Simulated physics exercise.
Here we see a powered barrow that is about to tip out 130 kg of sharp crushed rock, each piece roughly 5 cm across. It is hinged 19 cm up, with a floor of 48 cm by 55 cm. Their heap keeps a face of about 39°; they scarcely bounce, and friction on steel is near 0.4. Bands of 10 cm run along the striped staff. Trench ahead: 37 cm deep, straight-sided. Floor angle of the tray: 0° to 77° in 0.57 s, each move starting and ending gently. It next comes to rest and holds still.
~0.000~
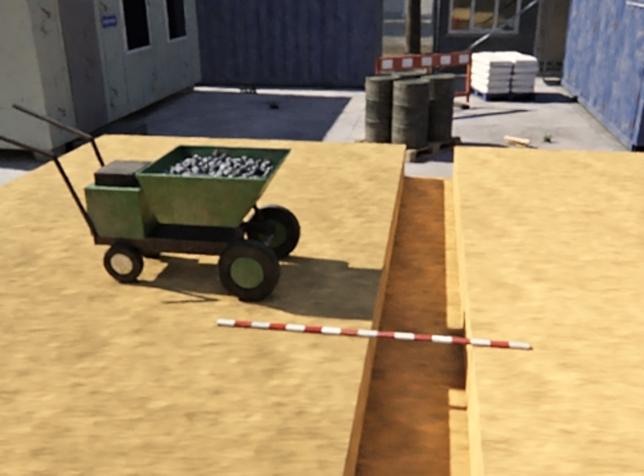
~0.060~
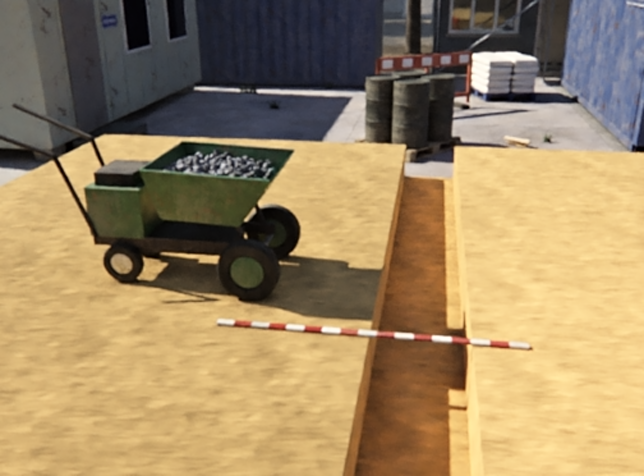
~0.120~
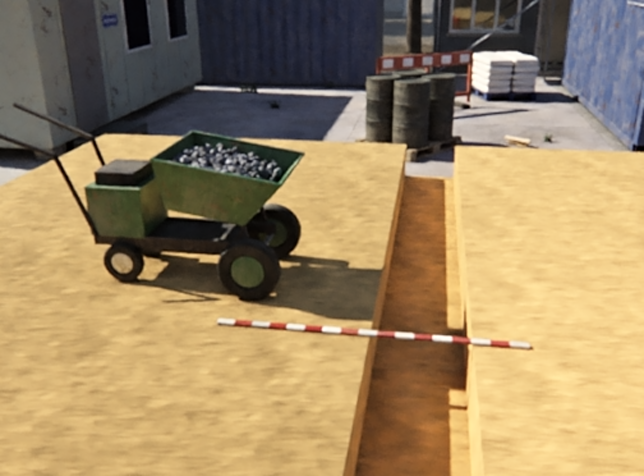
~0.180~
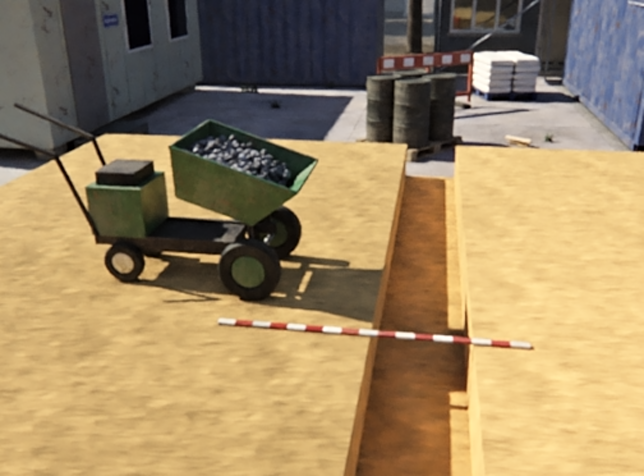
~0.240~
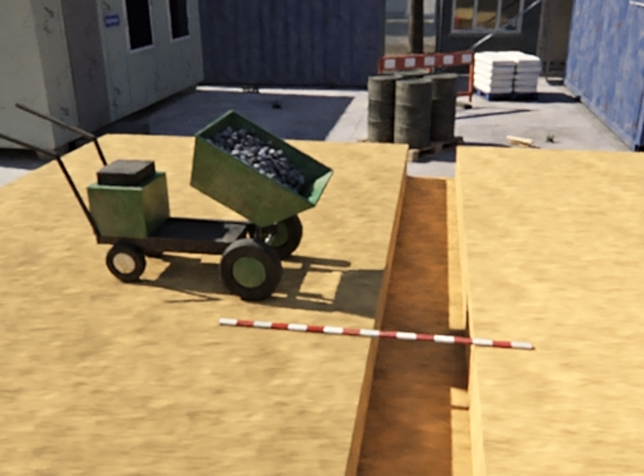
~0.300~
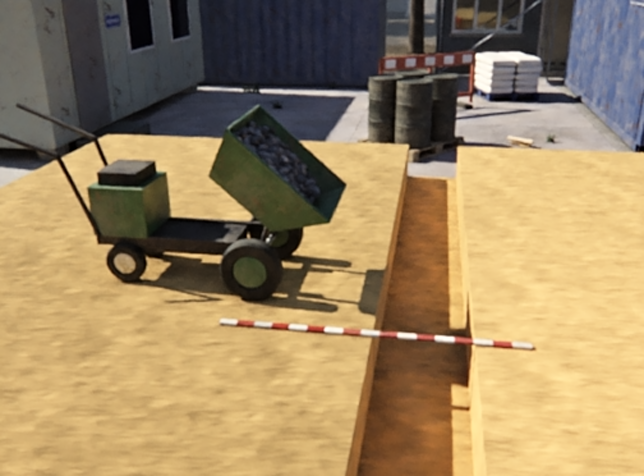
The clip opens on a green powered barrow loaded with grey crushed rock, standing on a sandy surface left of a straight-sided trench, with a red-and-white striped staff lying across it. The tray begins tilting gently toward the right, then its rear rises steadily until it slopes steeply, the stones still inside.
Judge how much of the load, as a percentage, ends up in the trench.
Around 86 %.
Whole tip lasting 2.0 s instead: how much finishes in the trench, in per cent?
About 65%.
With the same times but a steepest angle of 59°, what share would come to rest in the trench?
It comes out at about 40 percent.
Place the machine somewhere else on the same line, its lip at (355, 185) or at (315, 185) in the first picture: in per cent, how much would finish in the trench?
Result: Close to 45 then close to 90 per cent.
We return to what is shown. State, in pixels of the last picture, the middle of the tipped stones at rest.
I'd put it close to (426, 329).
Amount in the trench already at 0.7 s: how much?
I'd say near 40 per cent at that time.
After 0.4 s the floor is at 65°; 100 % in the tray; the foremost stones are at (340, 230).
After 0.7 s the floor is at 77°; 56 % in the tray, 6 % short of the trench, 38 % in the trench; the foremost stones are at (424, 325).
After 1.0 s the floor is at 77°; 13 % in the tray, 9 % short of the trench, 78 % in the trench; the foremost stones are at (464, 322).
After 3.0 s the floor is at 77°; 0 % in the tray, 14 % short of the trench, 86 % in the trench; the foremost stones are at (463, 319).
